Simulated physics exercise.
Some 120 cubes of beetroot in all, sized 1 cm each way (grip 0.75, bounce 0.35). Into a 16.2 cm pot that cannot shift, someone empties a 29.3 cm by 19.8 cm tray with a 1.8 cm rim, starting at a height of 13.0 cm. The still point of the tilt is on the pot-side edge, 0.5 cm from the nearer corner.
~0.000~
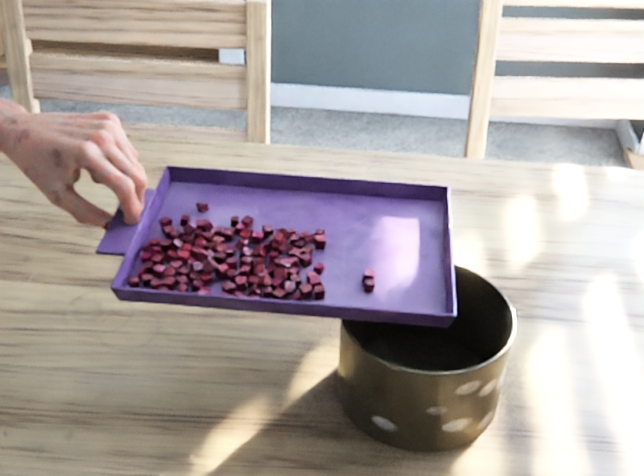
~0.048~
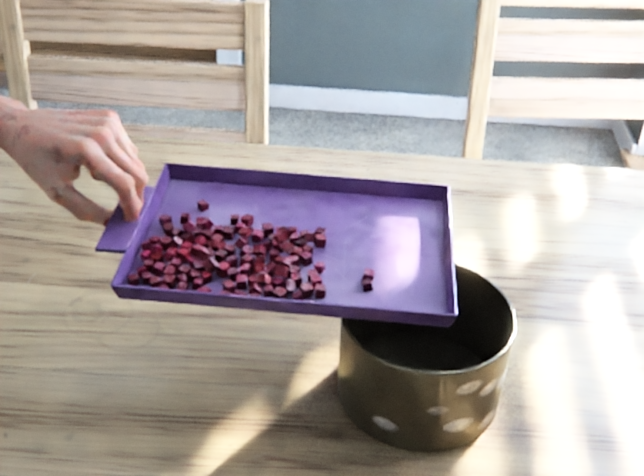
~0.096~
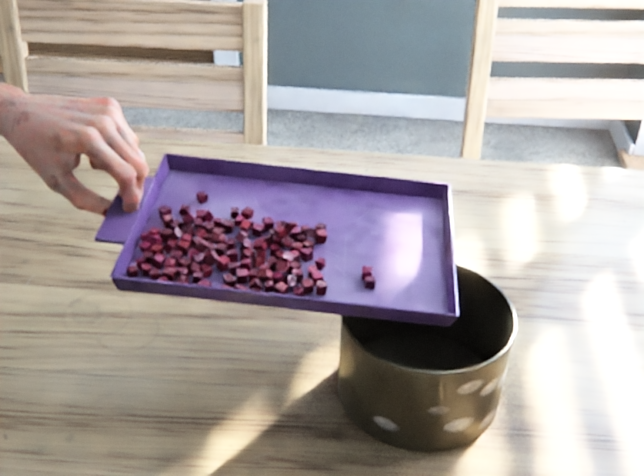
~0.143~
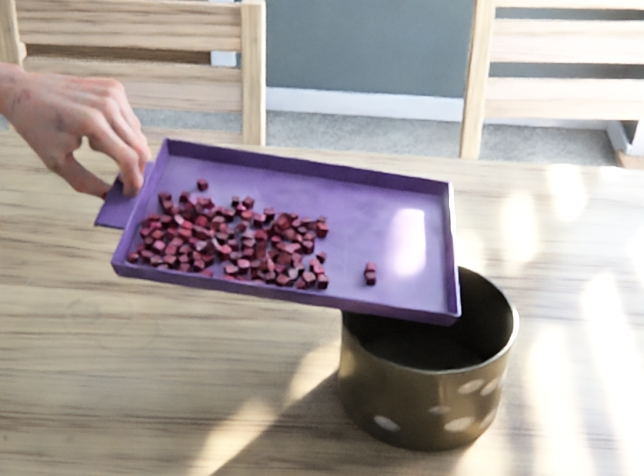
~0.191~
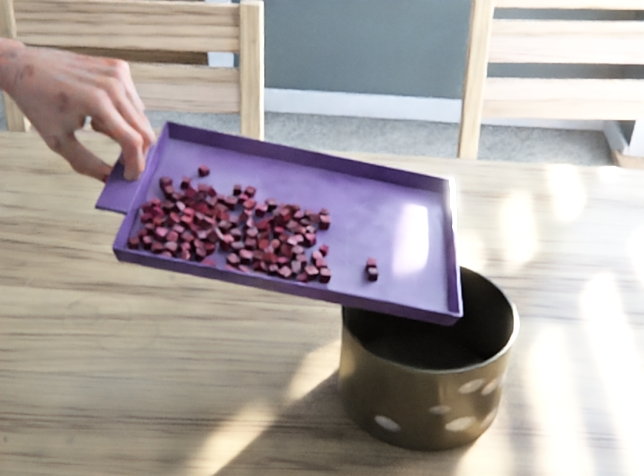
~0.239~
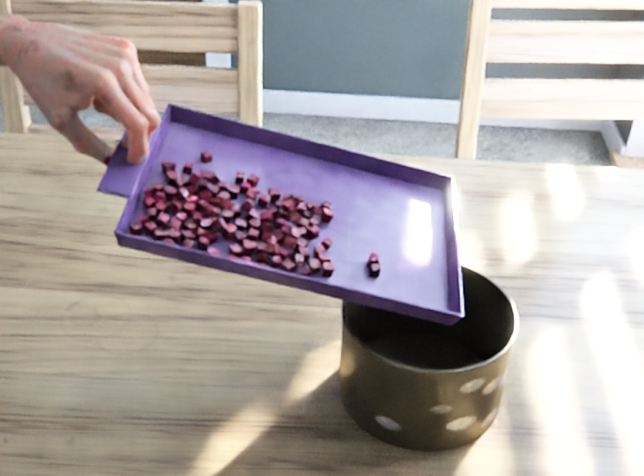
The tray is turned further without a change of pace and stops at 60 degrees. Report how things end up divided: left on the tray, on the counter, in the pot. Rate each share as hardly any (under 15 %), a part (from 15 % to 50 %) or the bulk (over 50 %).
Tray: A part; counter: A part; pot: A part.
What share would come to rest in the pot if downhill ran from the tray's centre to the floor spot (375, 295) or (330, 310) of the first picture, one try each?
About 5 and 0 per cent.
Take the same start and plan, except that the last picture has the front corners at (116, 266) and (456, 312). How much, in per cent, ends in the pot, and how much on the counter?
Pot: 0, counter: 25.
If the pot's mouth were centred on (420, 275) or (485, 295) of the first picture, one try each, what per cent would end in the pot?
Around 5 per cent, then around 40 per cent.
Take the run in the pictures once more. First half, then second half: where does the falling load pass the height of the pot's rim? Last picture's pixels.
It passes about (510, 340) first and (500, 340) afterwards.
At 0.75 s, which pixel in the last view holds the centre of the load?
I reckon close to (404, 218).
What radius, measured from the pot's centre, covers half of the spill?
Roughly 24 centimetres.
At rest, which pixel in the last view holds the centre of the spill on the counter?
Middle of the spill at rest: Roughly (625, 447).
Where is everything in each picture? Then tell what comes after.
The first frame shows tray tilt 0 degrees, front corners at (117, 285) and (450, 311); middle of the pieces at (231, 264); pot at (427, 311).
The second frame shows tray tilt 1 degrees, front corners at (117, 282) and (451, 311); middle of the pieces at (231, 262).
The third frame shows tray tilt 3 degrees, front corners at (117, 274) and (453, 311); middle of the pieces at (232, 256).
The fourth frame shows tray tilt 6 degrees, front corners at (117, 260) and (454, 311), lowest corner right front; middle of the pieces at (233, 246).
The fifth frame shows tray tilt 10 degrees, front corners at (119, 245) and (456, 311), lowest corner right front; middle of the pieces at (235, 236).
The sixth frame shows tray tilt 14 degrees, front corners at (122, 230) and (458, 311), lowest corner right front; middle of the pieces at (239, 226); pot at (429, 310). The tray's pace is about 75 degrees a second.
After 0.54 s, tilt 36 degrees; the tray holds 100 %, the pot 0 %.
After 0.75 s, tilt 52 degrees; the tray holds 100 %, the pot 0 %.
After 1.06 s, tilt 60 degrees; the tray holds 45 %, the pot 15 %.
In the end, at 2.3 s, tray 35 %, counter 40 %, pot 25 %.
